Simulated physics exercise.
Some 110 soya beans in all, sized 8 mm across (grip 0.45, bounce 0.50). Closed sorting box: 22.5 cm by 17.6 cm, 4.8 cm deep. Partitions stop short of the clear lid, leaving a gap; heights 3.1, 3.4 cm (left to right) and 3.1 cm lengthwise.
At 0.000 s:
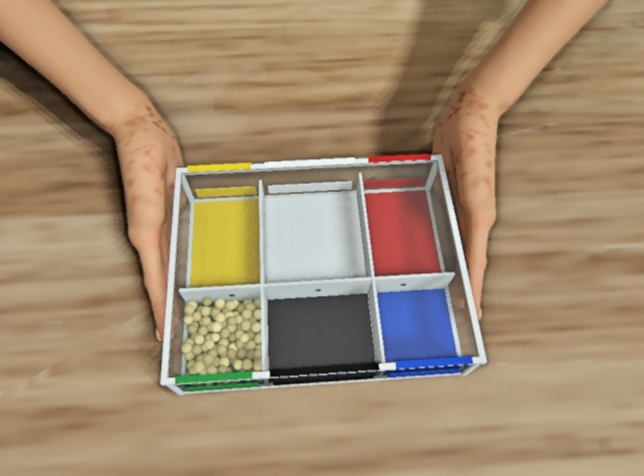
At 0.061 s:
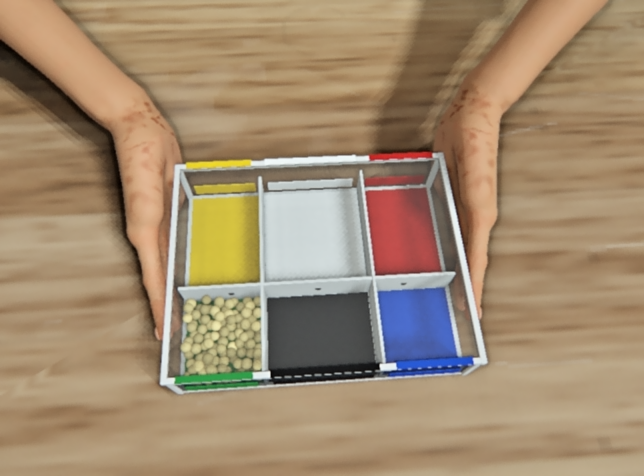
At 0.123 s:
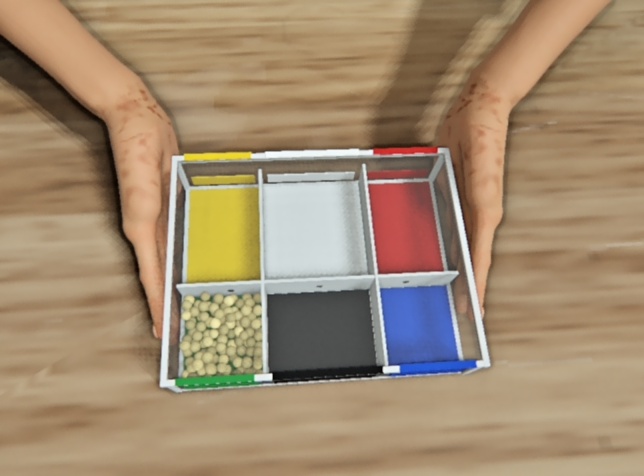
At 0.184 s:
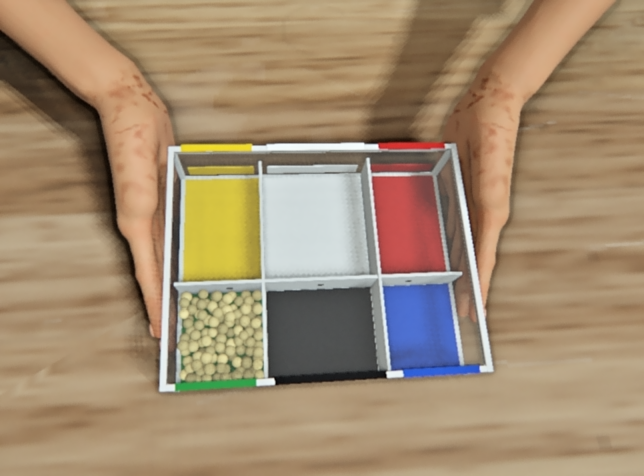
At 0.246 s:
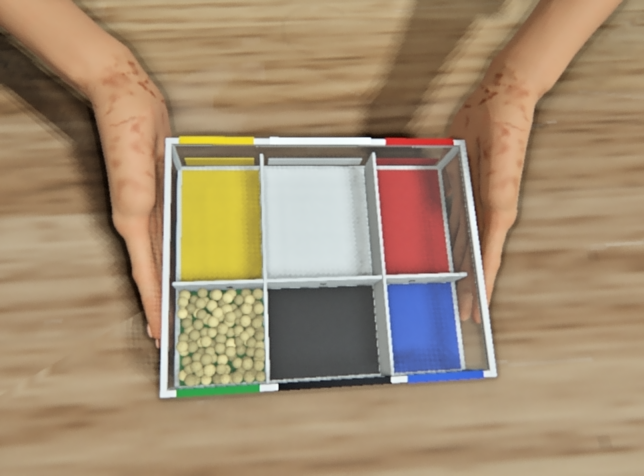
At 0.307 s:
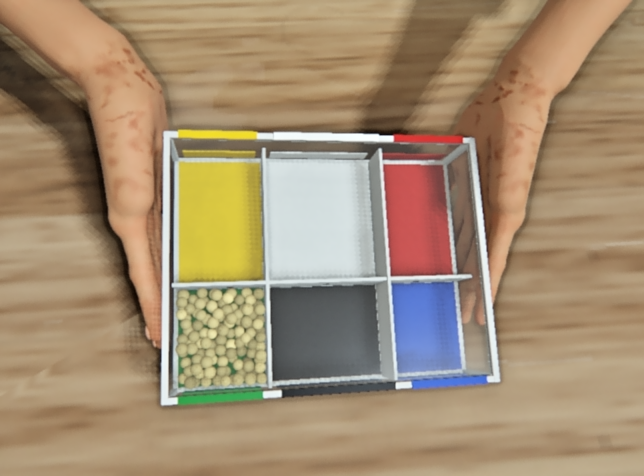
On a wooden surface, two hands tilting a clear-lidded sorting box slightly, pale round beans staying in the green front-left compartment.
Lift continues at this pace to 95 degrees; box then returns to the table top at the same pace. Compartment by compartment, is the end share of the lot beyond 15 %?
Red: Fails; blue: Fails; green: Succeeds; yellow: Fails; white: Fails; black: Fails.
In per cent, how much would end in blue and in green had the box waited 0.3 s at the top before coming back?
Result - blue: 10 %, green: 85 %.
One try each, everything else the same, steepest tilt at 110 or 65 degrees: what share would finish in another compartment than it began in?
First try: Around 15 %; second try: Around 5 %.
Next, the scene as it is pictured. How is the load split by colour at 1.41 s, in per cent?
You'd find red at 0, blue at 0, green at 95, yellow at 0, white at 0 and black at 5 per cent.
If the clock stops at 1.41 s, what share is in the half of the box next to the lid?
I'd put it at some 40 percent.
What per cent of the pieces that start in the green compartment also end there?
Something like 90 in a hundred.
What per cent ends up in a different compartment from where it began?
Near 15 per cent, all told.
Then, at 1.41 s, tilt 95 degrees; green 95 %, black 5 %.
After 2.15 s, tilt 42 degrees; blue 5 %, green 85 %, black 10 %.
Then, at 2.91 s, tilt 0 degrees; blue 5 %, green 85 %, black 10 %.
In the end, at 3.2 s, red 0 %, blue 5 %, green 85 %, yellow 0 %, white 0 %, black 10 %.
